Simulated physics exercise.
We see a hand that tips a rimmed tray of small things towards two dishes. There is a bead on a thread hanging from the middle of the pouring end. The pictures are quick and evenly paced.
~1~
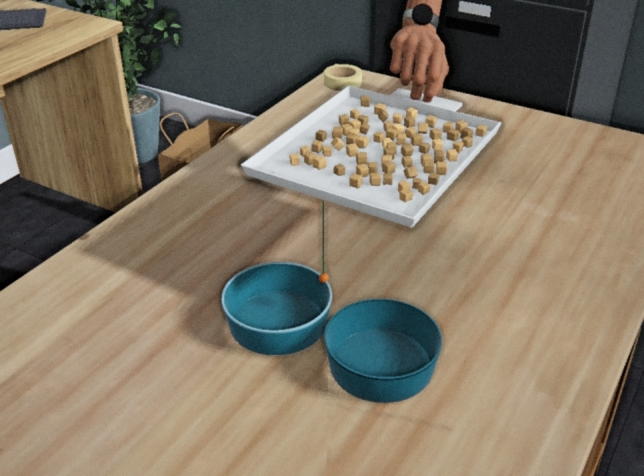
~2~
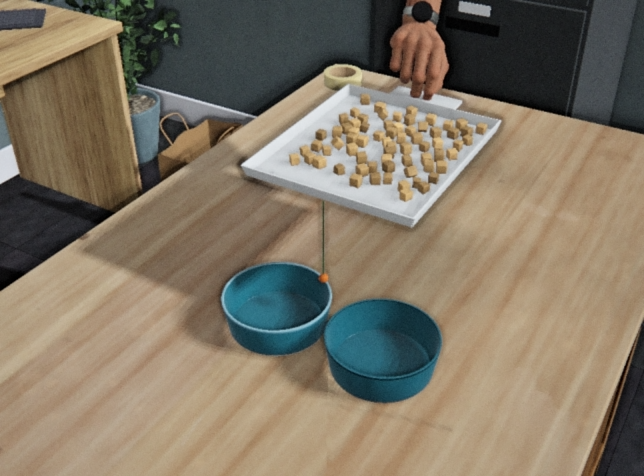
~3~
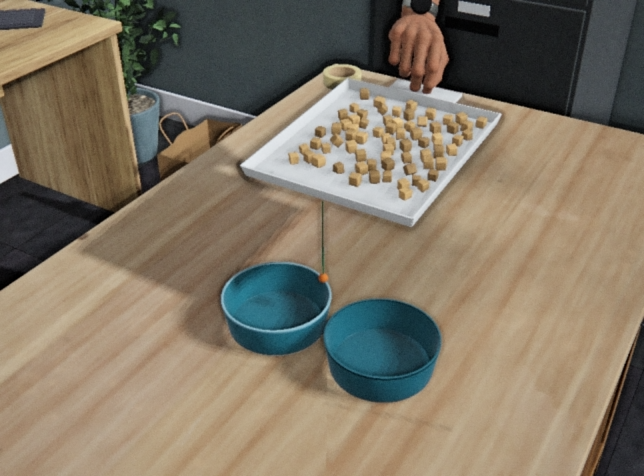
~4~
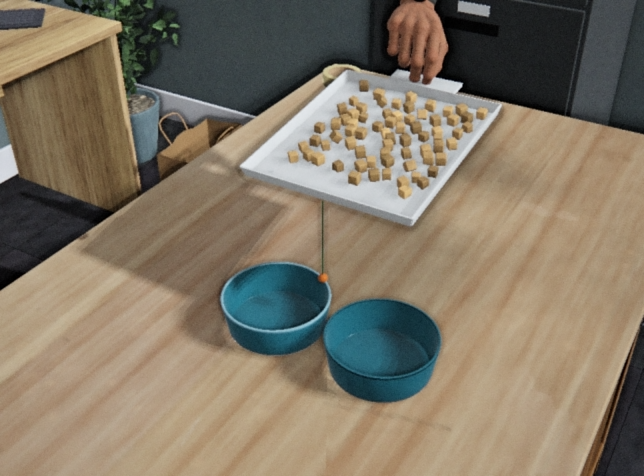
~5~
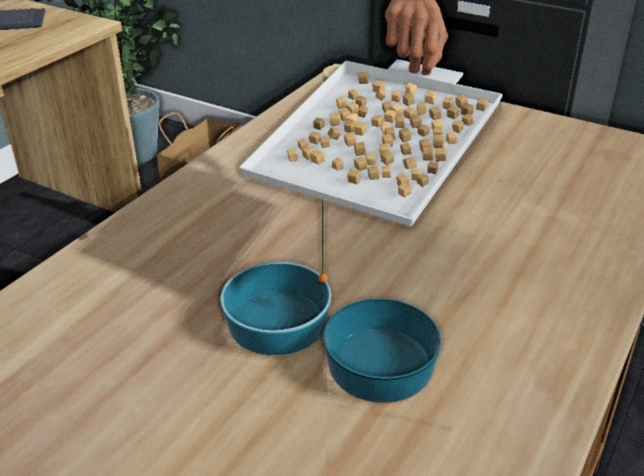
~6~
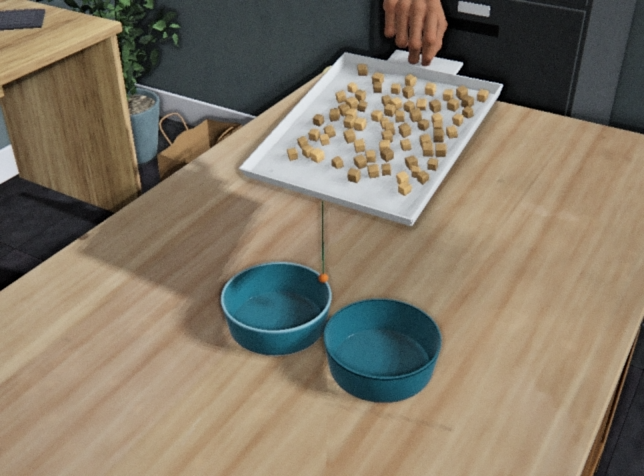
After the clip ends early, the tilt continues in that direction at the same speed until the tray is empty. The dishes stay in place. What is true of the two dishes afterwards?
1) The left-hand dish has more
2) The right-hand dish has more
Answer: 1.
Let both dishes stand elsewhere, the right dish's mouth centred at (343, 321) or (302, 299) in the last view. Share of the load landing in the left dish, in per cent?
You'd get 30 in a hundred first and 10 in a hundred after that.
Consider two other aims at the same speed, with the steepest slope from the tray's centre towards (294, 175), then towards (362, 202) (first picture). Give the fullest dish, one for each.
The leftmost dish, then the rightmost dish.
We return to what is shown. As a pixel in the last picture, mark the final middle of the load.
At about (285, 338), give or take.
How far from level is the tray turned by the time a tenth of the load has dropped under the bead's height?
The tilt then is about 110°.
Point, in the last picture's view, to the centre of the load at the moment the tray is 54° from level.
Near the pixel (329, 172).
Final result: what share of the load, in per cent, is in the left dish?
Around 50 percent.
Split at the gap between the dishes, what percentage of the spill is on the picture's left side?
Roughly 100 percent.
Soon after the last picture, tray tipped steeply; nearly all on the tray; a stray few in the air.
A little later, tray tipped right over; nearly all on the tray; a stray few in the left dish; a stray few in the air.
Later still, tray tipped past a quarter turn; about a quarter in the right dish; about half in the left dish; about a third outside both.
At rest, tray tipped past a quarter turn; about a quarter in the right dish; about half in the left dish; about a third outside both.
